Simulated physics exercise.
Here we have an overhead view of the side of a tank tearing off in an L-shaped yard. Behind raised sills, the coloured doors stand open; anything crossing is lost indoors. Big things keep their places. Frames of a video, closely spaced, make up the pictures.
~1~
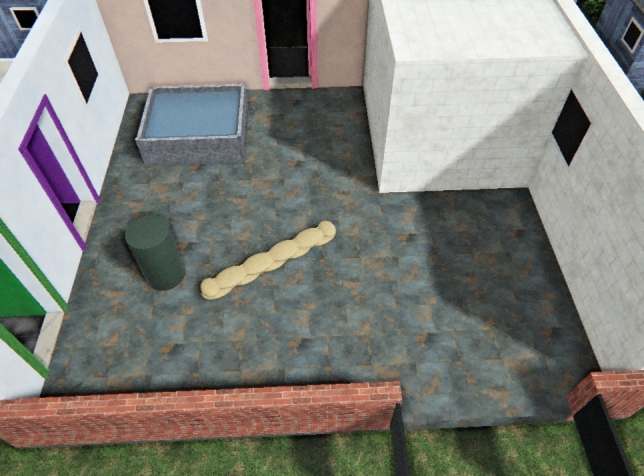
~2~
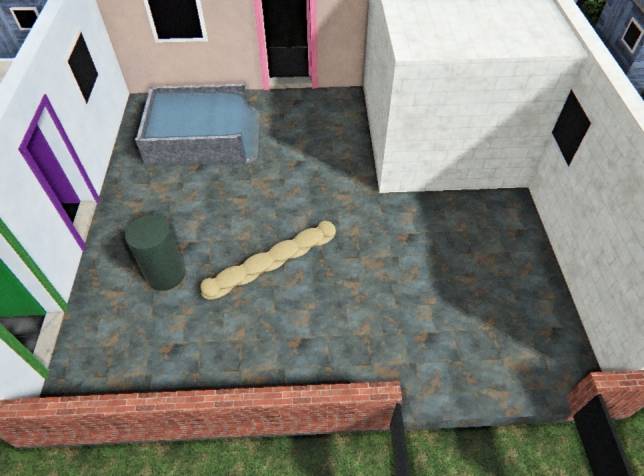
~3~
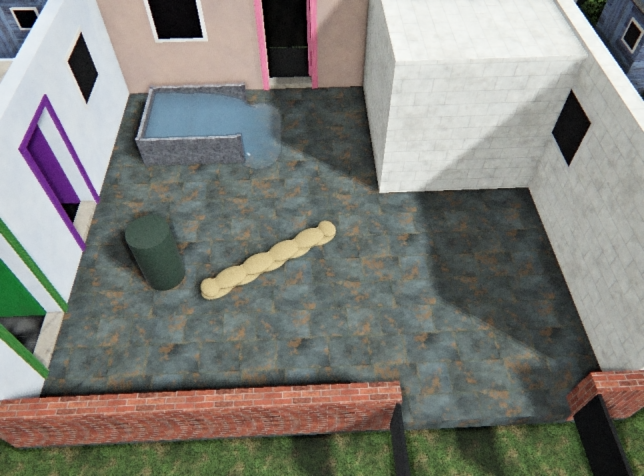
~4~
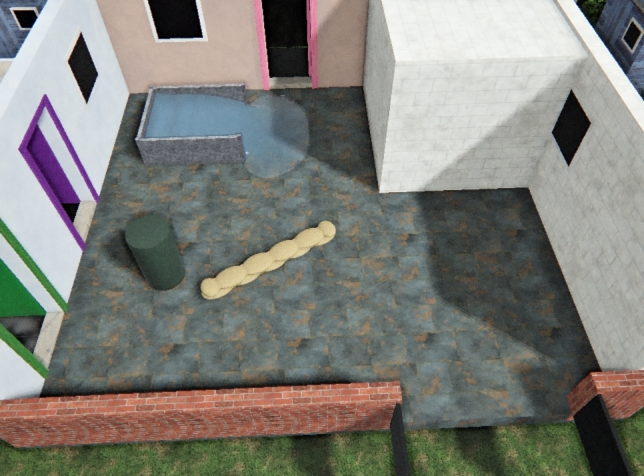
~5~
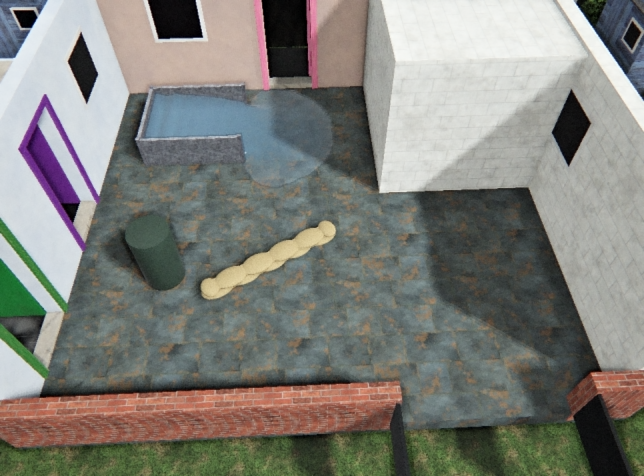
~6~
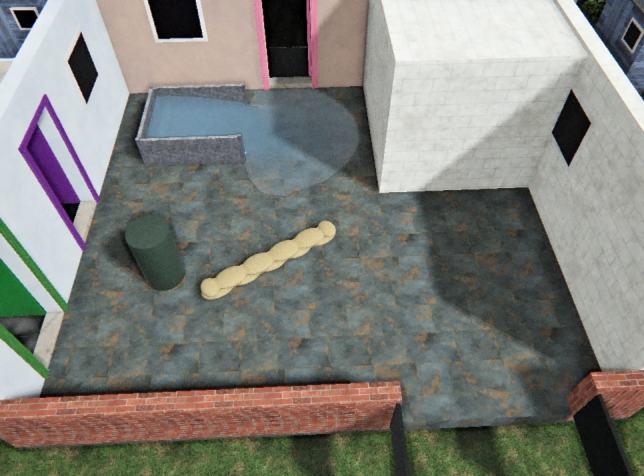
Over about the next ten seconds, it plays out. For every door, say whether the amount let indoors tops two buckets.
The green door stays at two buckets or less; the purple door stays at two buckets or less; the pink door stays at two buckets or less.
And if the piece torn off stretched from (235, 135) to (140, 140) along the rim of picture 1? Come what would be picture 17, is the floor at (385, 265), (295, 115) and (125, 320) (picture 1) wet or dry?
The three spots, in order, are spared, spared and inundated.
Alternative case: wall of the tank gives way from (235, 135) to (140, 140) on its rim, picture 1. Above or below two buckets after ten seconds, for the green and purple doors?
Result - green: Clears the line; purple: Misses the line.
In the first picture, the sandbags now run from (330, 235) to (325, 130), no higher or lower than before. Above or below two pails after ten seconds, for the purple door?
So purple never gets there.
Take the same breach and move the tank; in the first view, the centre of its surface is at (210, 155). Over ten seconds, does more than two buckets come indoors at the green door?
The green one falls short.
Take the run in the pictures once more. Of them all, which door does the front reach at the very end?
I'd go with the one in green.
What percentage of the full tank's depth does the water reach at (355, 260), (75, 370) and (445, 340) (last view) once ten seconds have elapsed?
Approx. values, in order: 2 %, 8 %, 2 %.
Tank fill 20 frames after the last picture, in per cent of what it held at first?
16 percent or thereabouts.
A moment on, water covers 20 % of the floor; the green door not reached, the purple door not reached, the pink door wet at the sill, nothing in.
Next, water covers 20 % of the floor; the green door not reached, the purple door not reached, the pink door wet at the sill, nothing in.
Then, water covers 40 % of the floor; the green door not reached, the purple door not reached, the pink door under two buckets in.
Later, water covers 55 % of the floor; the green door not reached, the purple door not reached, the pink door under two buckets in.
In the end, water covers 70 % of the floor; the green door wet at the sill, nothing in, the purple door wet at the sill, nothing in, the pink door under two buckets in.
